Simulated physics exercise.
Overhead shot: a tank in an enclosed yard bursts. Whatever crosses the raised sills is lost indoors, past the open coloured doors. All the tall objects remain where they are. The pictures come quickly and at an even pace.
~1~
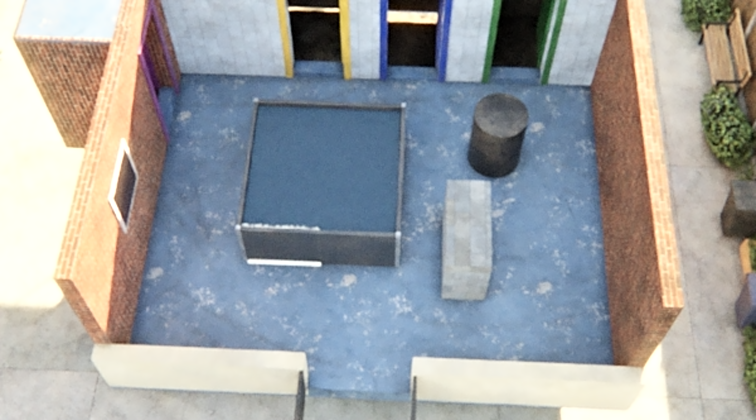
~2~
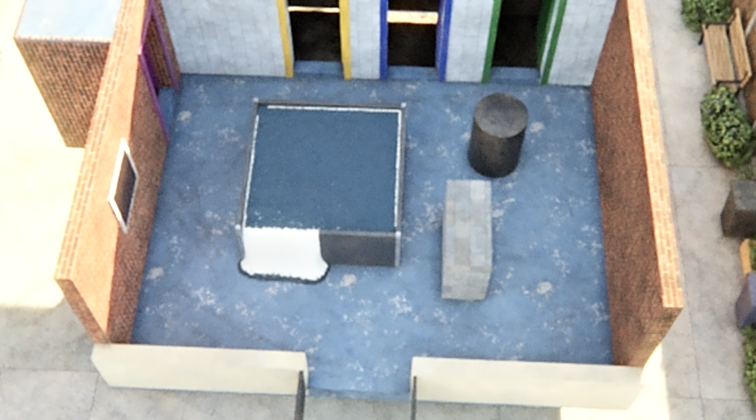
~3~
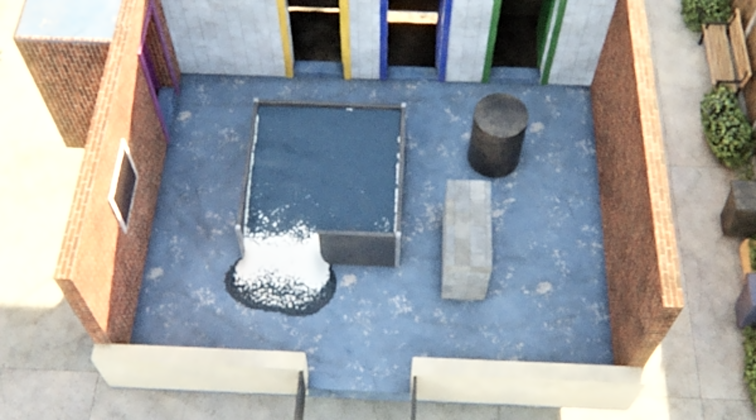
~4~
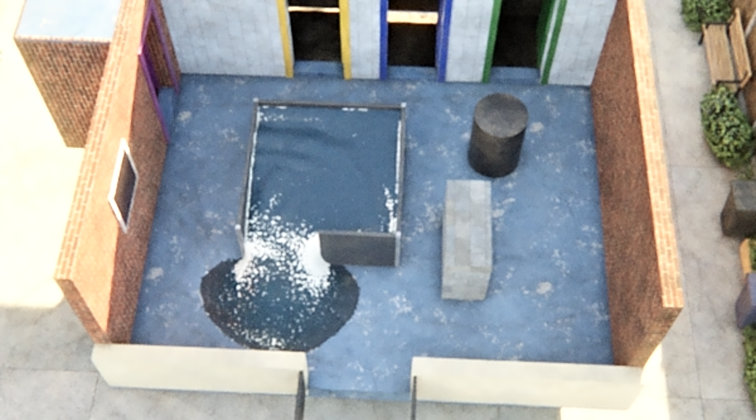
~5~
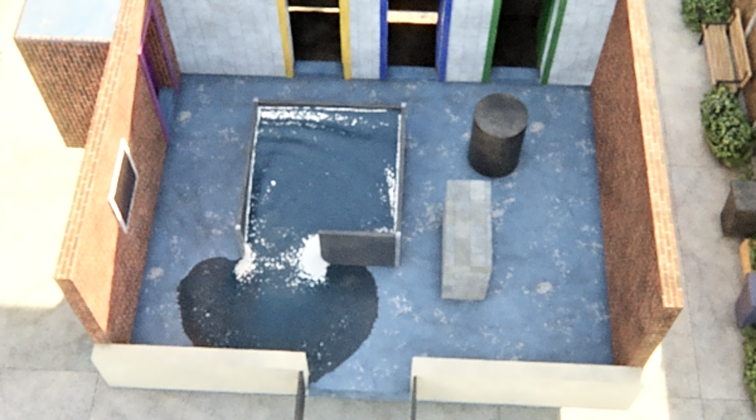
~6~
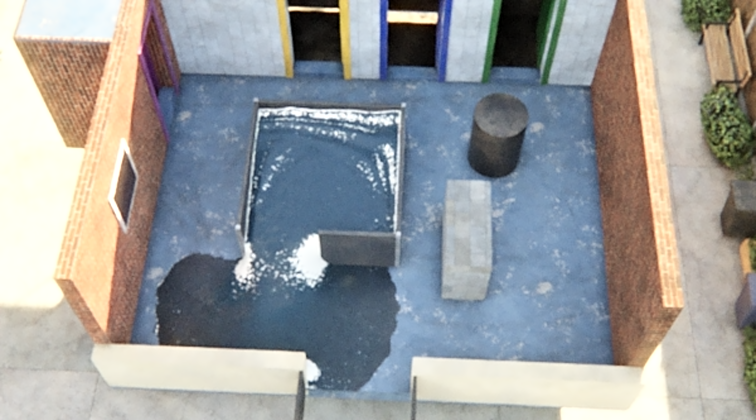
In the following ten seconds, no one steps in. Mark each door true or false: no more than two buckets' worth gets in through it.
Blue door: True, green door: True, yellow door: True, purple door: True.
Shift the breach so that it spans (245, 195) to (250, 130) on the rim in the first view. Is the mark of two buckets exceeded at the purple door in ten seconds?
As far as I can tell, the purple door surpasses the limit.
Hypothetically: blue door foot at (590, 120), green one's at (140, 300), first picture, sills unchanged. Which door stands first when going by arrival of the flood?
It's the door marked green.
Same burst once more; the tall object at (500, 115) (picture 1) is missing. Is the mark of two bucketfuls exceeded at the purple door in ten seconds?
My reading: Purple remains within the limit.
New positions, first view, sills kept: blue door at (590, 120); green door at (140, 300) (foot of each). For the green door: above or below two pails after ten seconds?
Observation - green door ends up higher.
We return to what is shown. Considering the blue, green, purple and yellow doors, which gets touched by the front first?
The purple one comes first.
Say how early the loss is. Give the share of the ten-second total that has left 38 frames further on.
I get 80 percent.
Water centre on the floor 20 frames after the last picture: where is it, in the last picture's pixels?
I reckon somewhere around (285, 239).
A moment on, water covers 20 % of the floor; the blue door not reached, the green door not reached, the yellow door not reached, the purple door not reached.
Next, water covers 30 % of the floor; the blue door not reached, the green door not reached, the yellow door not reached, the purple door not reached.
Then, water covers 55 % of the floor; the blue door not reached, the green door not reached, the yellow door wet at the sill, nothing in, the purple door wet at the sill, nothing in.
Later, water covers 90 % of the floor; the blue door wet at the sill, nothing in, the green door wet at the sill, nothing in, the yellow door wet at the sill, nothing in, the purple door under two buckets in.
In the end, water covers 100 % of the floor; the blue door wet at the sill, nothing in, the green door under two buckets in, the yellow door under two buckets in, the purple door under two buckets in.
